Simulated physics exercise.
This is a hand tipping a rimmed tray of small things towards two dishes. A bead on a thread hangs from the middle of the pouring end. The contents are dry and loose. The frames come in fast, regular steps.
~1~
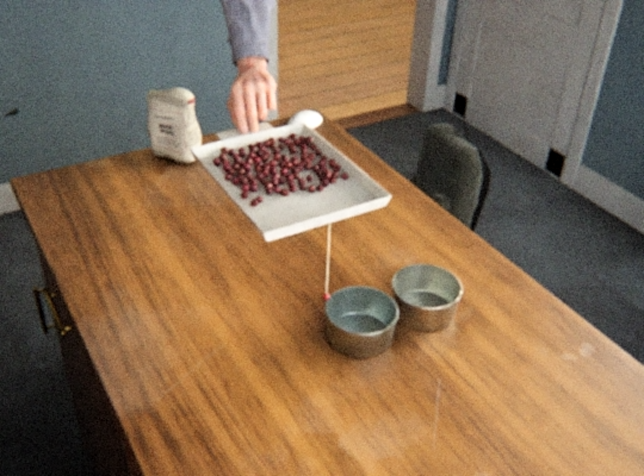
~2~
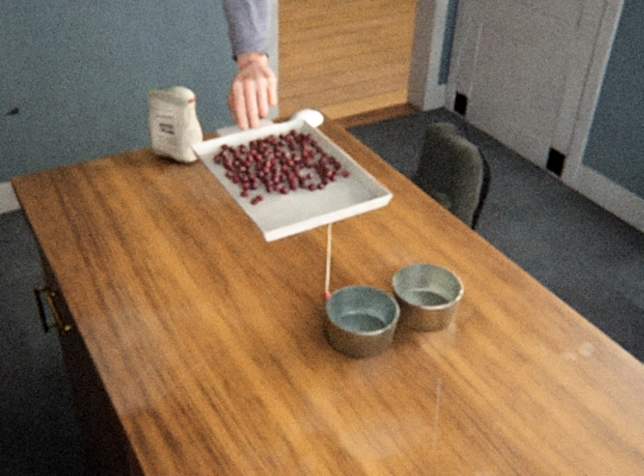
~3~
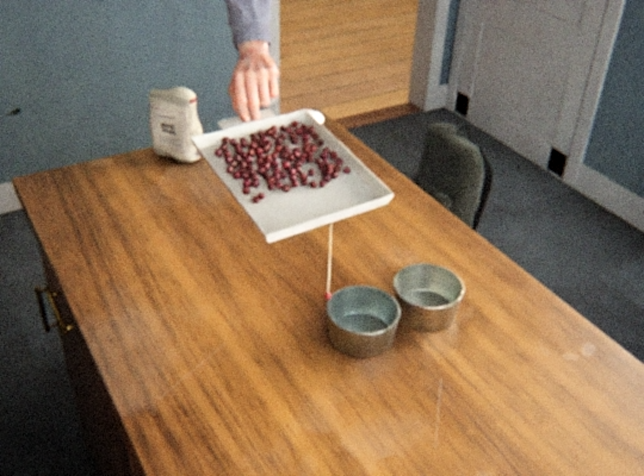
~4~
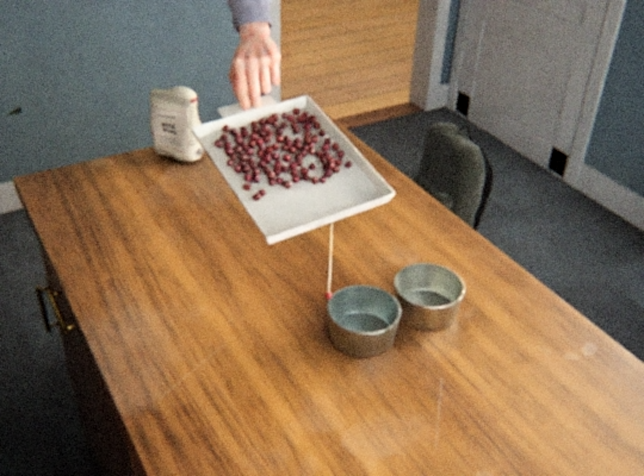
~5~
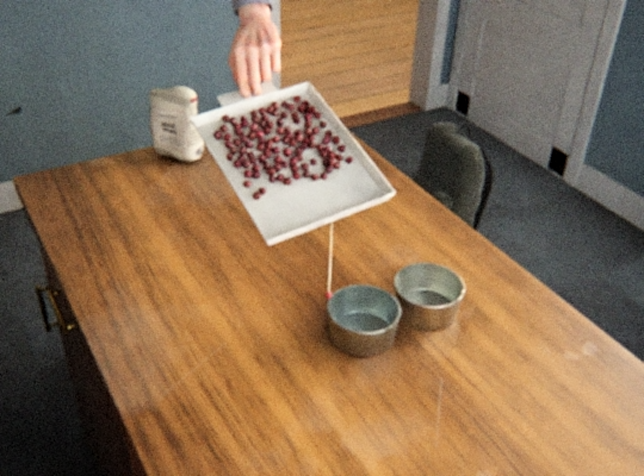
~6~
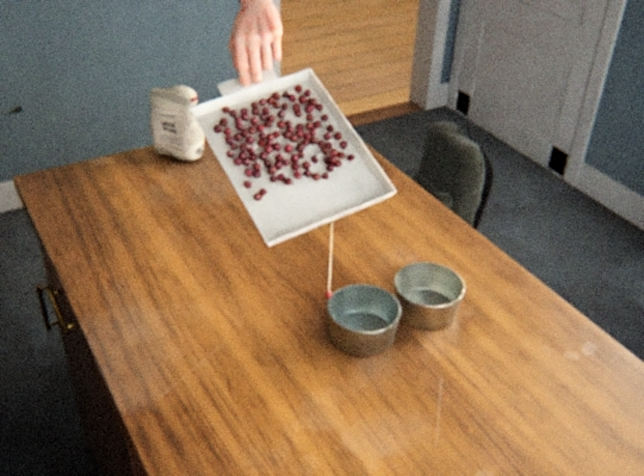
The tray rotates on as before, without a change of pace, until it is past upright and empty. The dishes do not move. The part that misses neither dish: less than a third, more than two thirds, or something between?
They take less than a third between them.
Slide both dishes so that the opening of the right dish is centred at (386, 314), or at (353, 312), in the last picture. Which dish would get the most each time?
First the dish on the left, then left.
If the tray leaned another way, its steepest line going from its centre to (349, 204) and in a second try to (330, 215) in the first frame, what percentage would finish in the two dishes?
Roughly 60 per cent, and 50 per cent.
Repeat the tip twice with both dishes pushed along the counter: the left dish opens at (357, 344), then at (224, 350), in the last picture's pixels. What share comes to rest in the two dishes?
Near 10 % and 60 %.
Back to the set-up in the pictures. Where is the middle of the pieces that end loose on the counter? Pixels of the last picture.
Near (293, 383).
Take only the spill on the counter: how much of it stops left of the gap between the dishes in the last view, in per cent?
Roughly 90 in a hundred.
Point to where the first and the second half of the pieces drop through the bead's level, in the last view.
At about (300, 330), then at (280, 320).
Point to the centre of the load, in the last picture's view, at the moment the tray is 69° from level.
Roughly at (294, 245).
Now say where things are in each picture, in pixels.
In the first frame, corners of the pouring end near (267, 230) and (386, 195), level; middle of the load near (282, 164), dried cherries; left dish near (380, 341); right dish near (446, 315); bead on its thread near (326, 296).
In the second frame, corners of the pouring end near (267, 230) and (387, 194), level; middle of the load near (282, 162).
In the third frame, corners of the pouring end near (268, 232) and (388, 193), tipped barely, lowest at the left corner; middle of the load near (284, 156).
In the fourth frame, corners of the pouring end near (269, 234) and (390, 192), tipped a little, lowest at the left corner; middle of the load near (285, 148).
In the fifth frame, corners of the pouring end near (269, 237) and (390, 191), tipped clearly, lowest at the left corner; middle of the load near (285, 141).
In the sixth frame, corners of the pouring end near (270, 239) and (391, 190), tipped clearly, lowest at the left corner; middle of the load near (286, 136), the bulk on the move; left dish near (383, 340); right dish near (449, 314).
Shortly afterwards, tray tipped steeply; near half on the tray; only a few in the left dish; a little outside both; near a third in the air.
Next, tray tipped past a quarter turn; only a few in the left dish; the bulk outside both; a little in the air.
Some moments later, tray tipped past a quarter turn; only a few in the left dish; all but a few outside both.
In the end, tray tipped past a quarter turn; only a few in the left dish; none at all in the right dish; all but a few outside both.
